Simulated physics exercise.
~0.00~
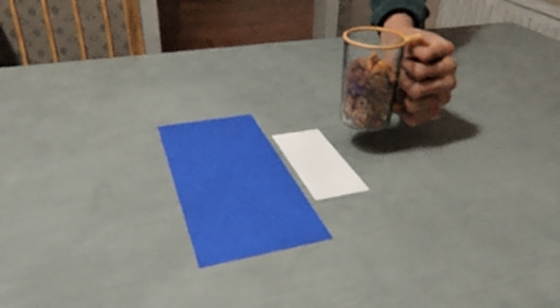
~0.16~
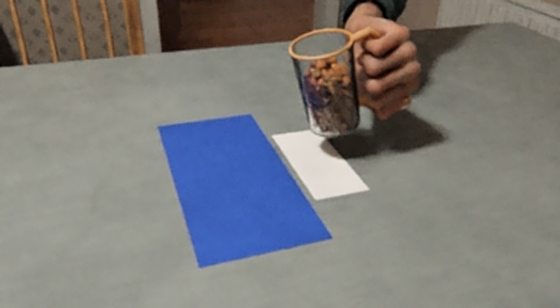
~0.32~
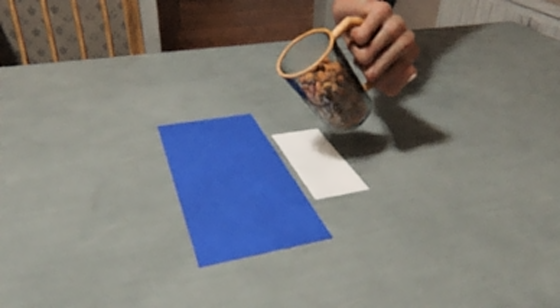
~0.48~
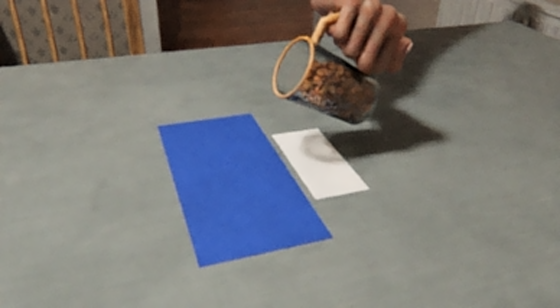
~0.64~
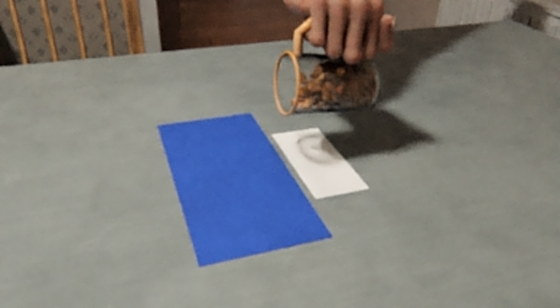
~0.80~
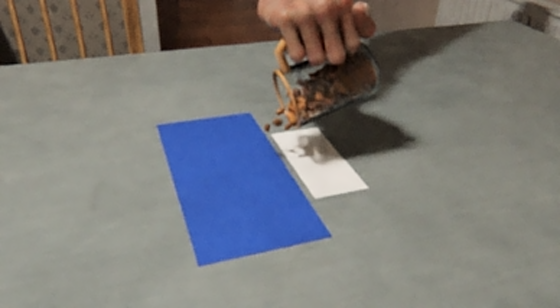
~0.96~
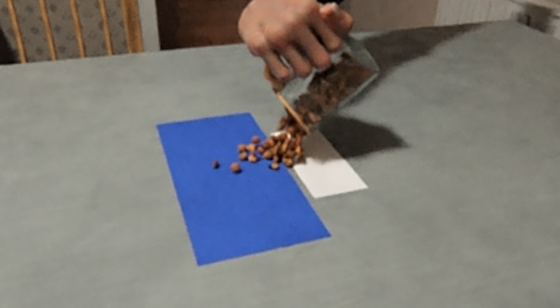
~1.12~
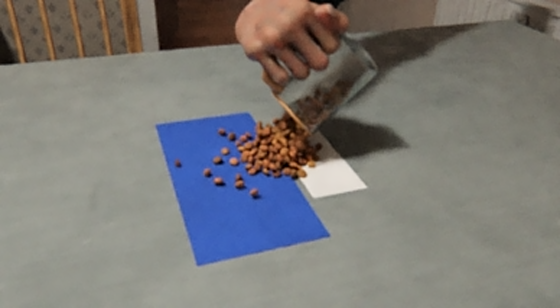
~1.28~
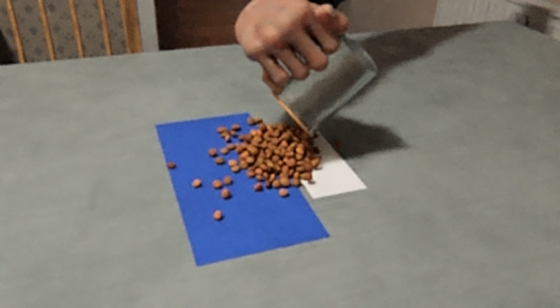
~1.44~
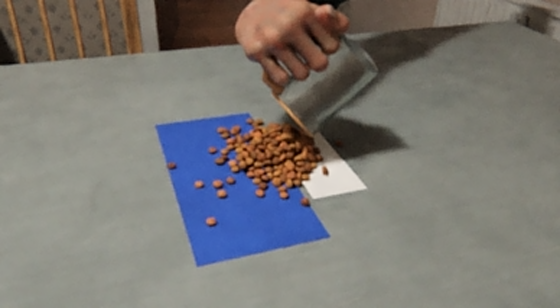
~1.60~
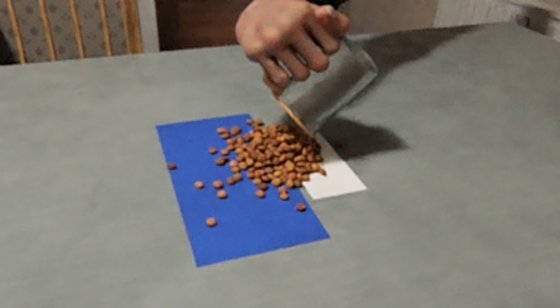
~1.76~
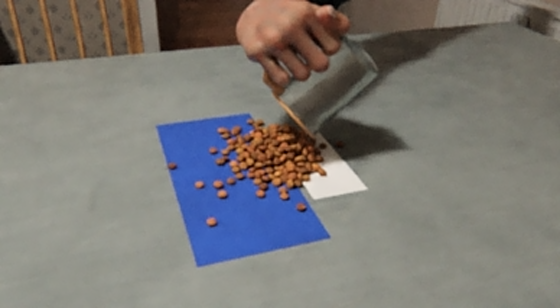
On a gray table, a hand tips a glass cup, emptying brown kibble across blue and white mats.
